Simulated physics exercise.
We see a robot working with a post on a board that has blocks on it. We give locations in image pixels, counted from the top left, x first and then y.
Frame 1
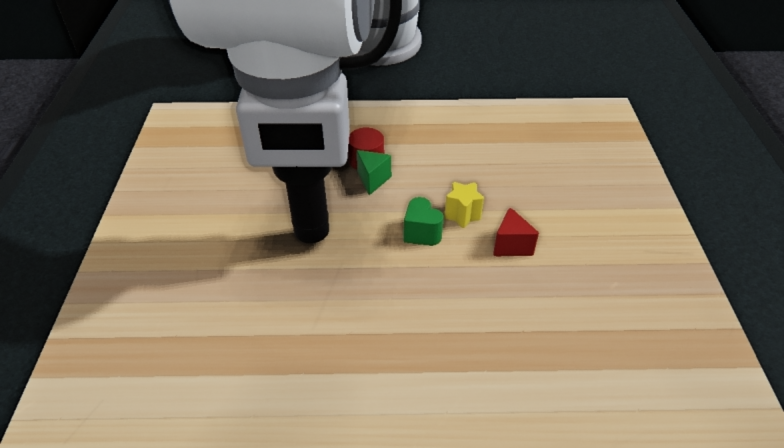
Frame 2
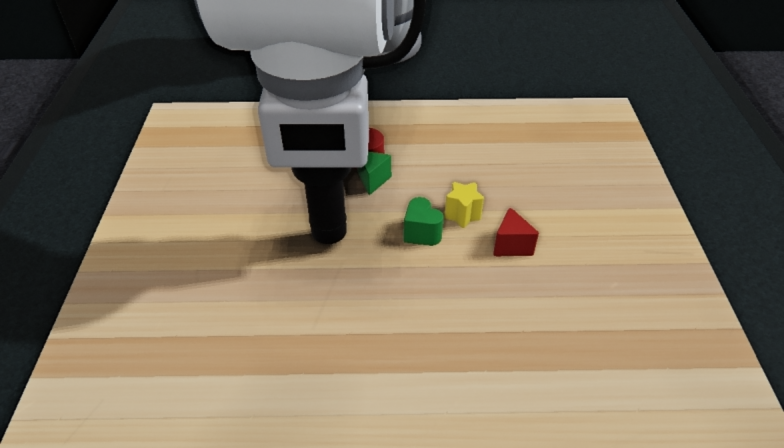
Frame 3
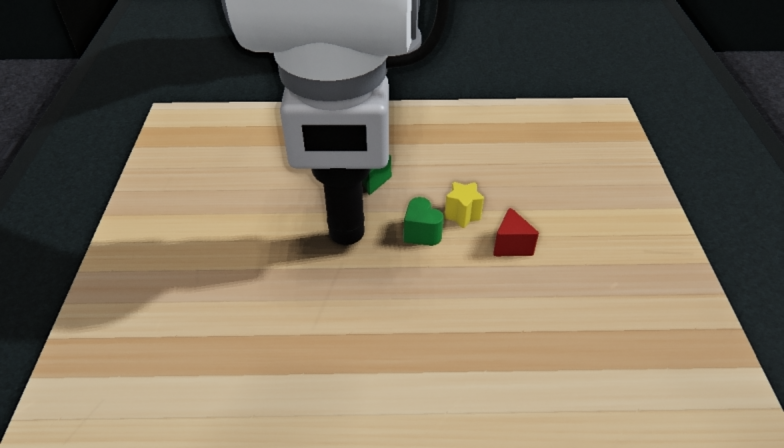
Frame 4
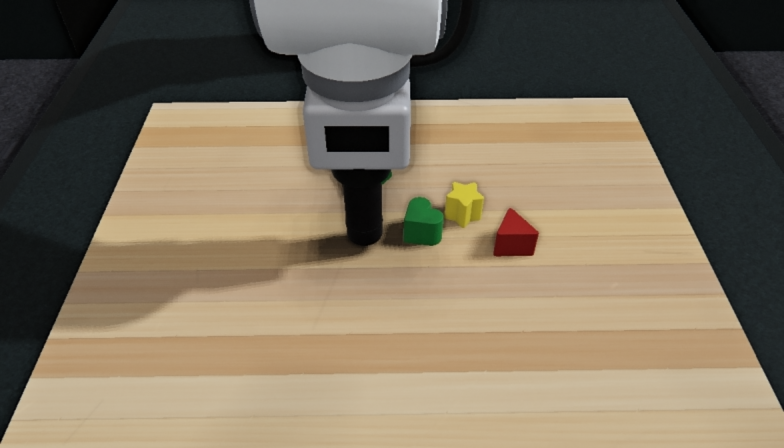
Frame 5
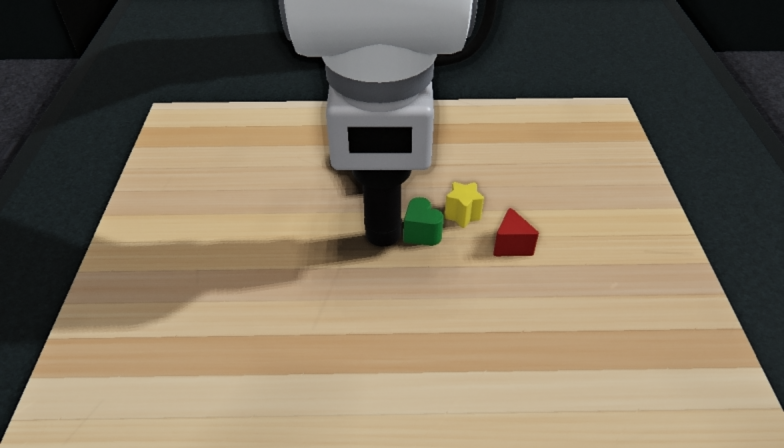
A robot arm with a black post slid steadily to the right across a wooden board, passing in front of a red block and a green one and coming up beside the unmoved green heart-shaped block.
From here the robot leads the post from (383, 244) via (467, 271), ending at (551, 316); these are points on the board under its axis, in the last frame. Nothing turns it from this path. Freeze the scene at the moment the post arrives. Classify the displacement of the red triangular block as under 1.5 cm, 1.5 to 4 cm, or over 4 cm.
My estimate: Under 1.5 cm.
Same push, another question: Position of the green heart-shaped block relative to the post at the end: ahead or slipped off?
Slid off.
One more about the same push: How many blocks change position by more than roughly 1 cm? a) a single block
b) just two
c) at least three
I'll go with a - a single block.
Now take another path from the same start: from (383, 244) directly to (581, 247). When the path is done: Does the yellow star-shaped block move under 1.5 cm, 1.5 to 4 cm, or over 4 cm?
It shifts by 1.5 to 4 cm.
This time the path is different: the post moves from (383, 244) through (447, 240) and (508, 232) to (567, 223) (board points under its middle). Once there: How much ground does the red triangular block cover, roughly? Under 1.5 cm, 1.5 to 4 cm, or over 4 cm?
Moves 1.5 to 4 cm.
What follows on the original path. One third of the way, post at (440, 252); green heart-shaped block at (442, 212), turned 75° anticlockwise.
Two thirds of the way, post at (497, 276); green heart-shaped block at (442, 212), turned 75° anticlockwise.
At the end, post at (553, 307); green heart-shaped block at (442, 212), turned 75° anticlockwise; red triangular block in place.
